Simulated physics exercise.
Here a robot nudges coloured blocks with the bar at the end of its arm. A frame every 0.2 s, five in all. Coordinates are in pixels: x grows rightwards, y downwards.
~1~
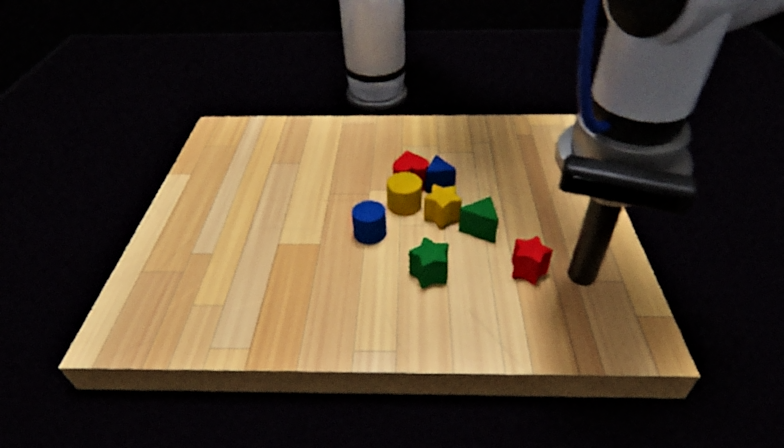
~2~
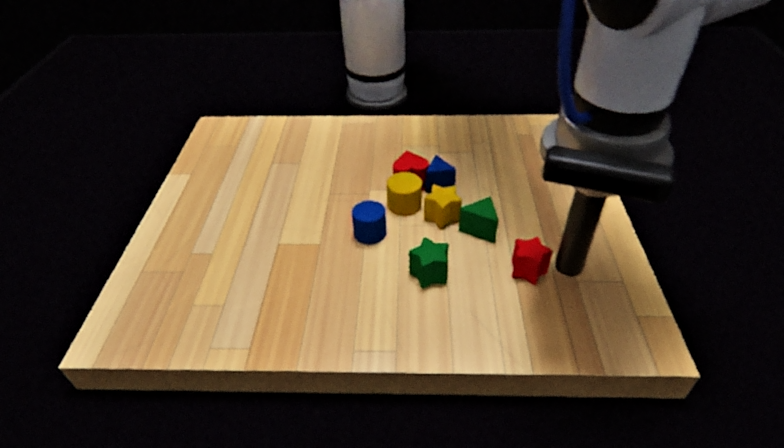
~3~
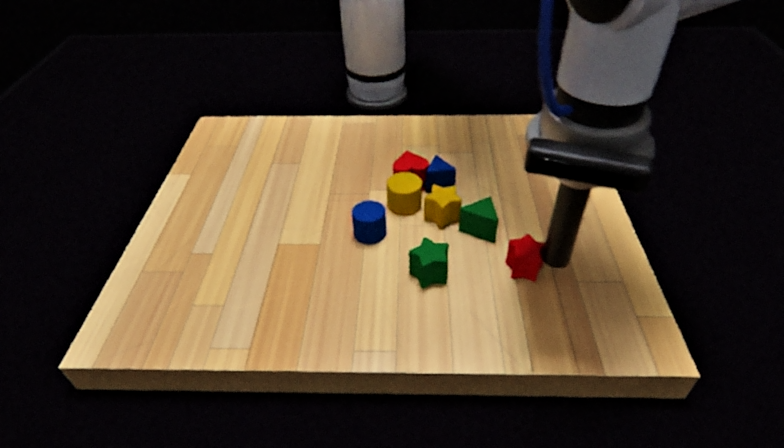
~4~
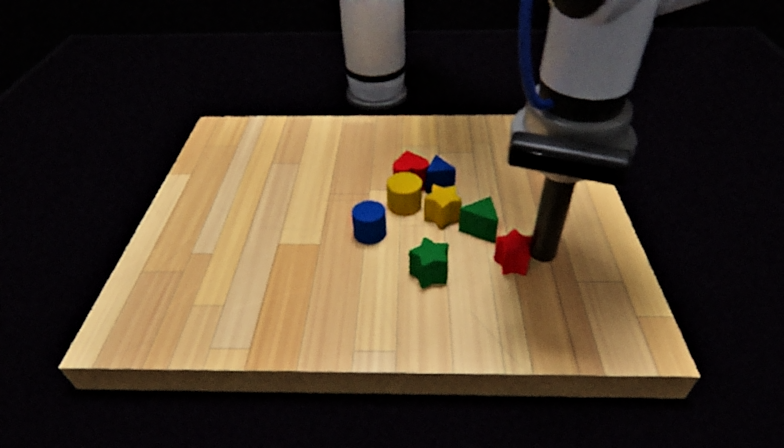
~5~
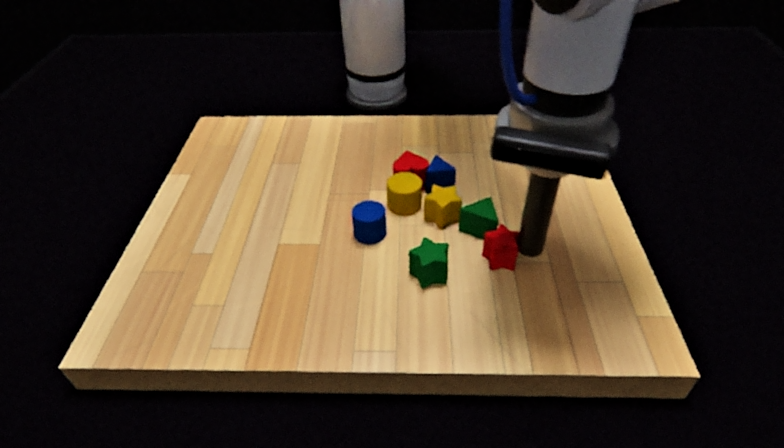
A robot arm lowers no block but slides its dark bar leftward across the wooden board, meets the red star, and nudges it a short way left toward the green triangular piece, while the other coloured blocks stay still.
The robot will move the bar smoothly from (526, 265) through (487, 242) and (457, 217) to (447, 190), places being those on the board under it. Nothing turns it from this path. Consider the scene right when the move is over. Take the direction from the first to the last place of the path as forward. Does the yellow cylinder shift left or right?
It shifts to the left.
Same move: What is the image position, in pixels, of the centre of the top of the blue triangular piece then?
I'd place it at (438, 138), taking the centre of its top.
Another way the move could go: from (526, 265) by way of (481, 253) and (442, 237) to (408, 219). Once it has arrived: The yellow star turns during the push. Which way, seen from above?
It makes a clockwise turn.
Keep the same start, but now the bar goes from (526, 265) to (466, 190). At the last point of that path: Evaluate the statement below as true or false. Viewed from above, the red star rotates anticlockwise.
My answer: True.
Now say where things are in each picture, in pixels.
In the first picture, tip of the bar at (582, 276), middles of tops, yellow cylinder at (404, 182), blue triangular piece at (440, 165), yellow star at (443, 194), green triangular piece at (483, 208), red star at (533, 248).
In the second picture, bar at (569, 267), nothing pushed.
In the third picture, bar at (556, 259), red star at (528, 245).
In the fourth picture, bar at (542, 253), red star at (517, 241).
In the fifth picture, bar at (530, 248), yellow cylinder at (404, 182), blue triangular piece at (440, 165), yellow star at (443, 194), green triangular piece at (483, 208), red star at (504, 236).
What follows on the original path. One third of the way, bar at (489, 224); yellow star at (440, 191), turned 15° anticlockwise; green triangular piece at (470, 198); red star at (464, 221), turned 25° anticlockwise.
Two thirds of the way, bar at (458, 200); yellow cylinder at (389, 178); blue triangular piece at (441, 159), turned 25° clockwise; yellow star at (418, 168), turned 45° anticlockwise; green triangular piece at (448, 175), turned 25° clockwise; red star at (450, 216), turned 65° anticlockwise.
At the end, bar at (448, 173); yellow cylinder at (389, 178); blue triangular piece at (438, 138), turned 15° clockwise; yellow star at (415, 164), turned 70° anticlockwise; green triangular piece at (443, 150), turned 40° clockwise; red star at (450, 216), turned 65° anticlockwise.
